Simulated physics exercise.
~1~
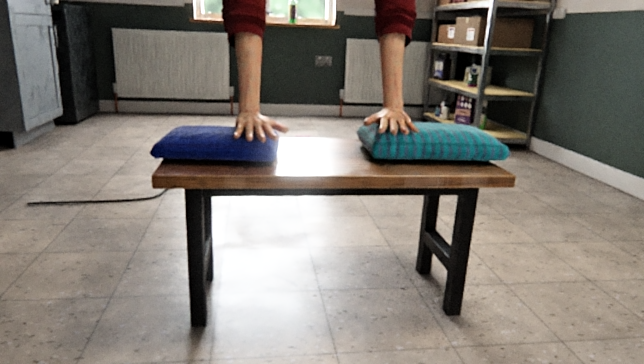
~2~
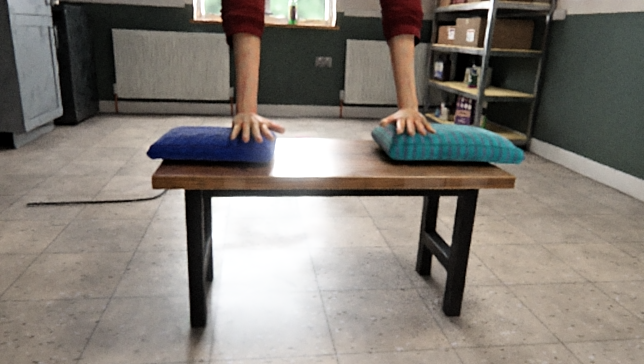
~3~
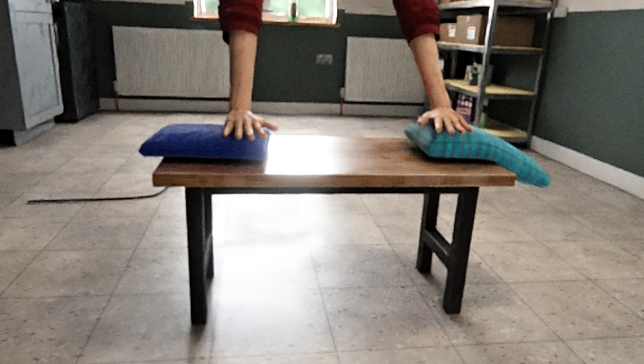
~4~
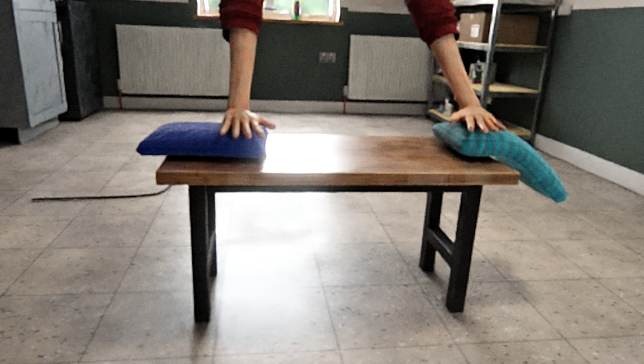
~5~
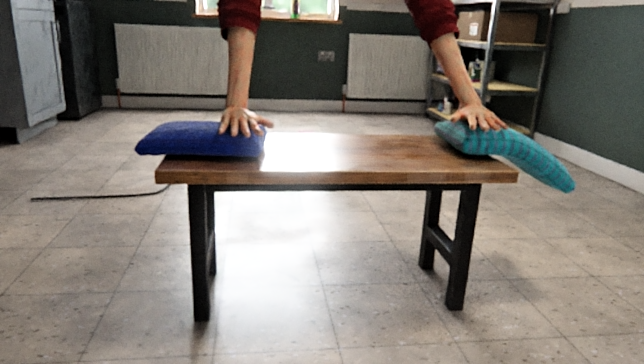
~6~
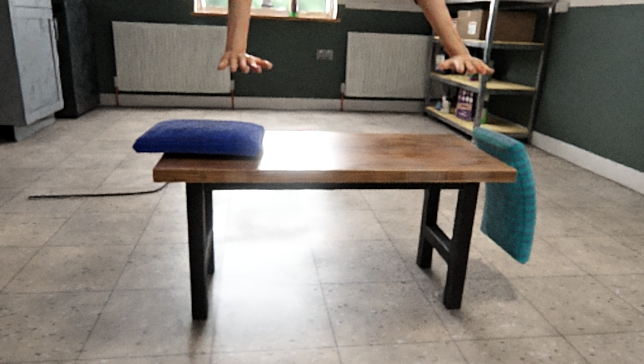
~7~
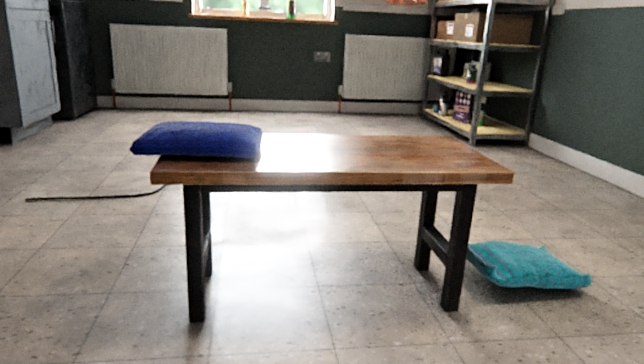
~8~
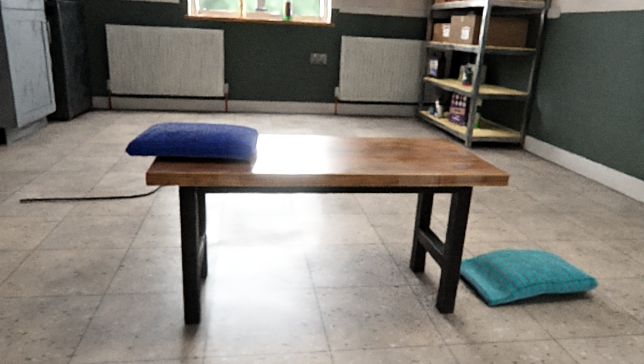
In a room with a tiled floor, two hands pushed a blue cushion and a turquoise one apart on a low wooden table, then lifted away; the blue one stayed on top, while the turquoise one tipped off the right end and landed on the floor.
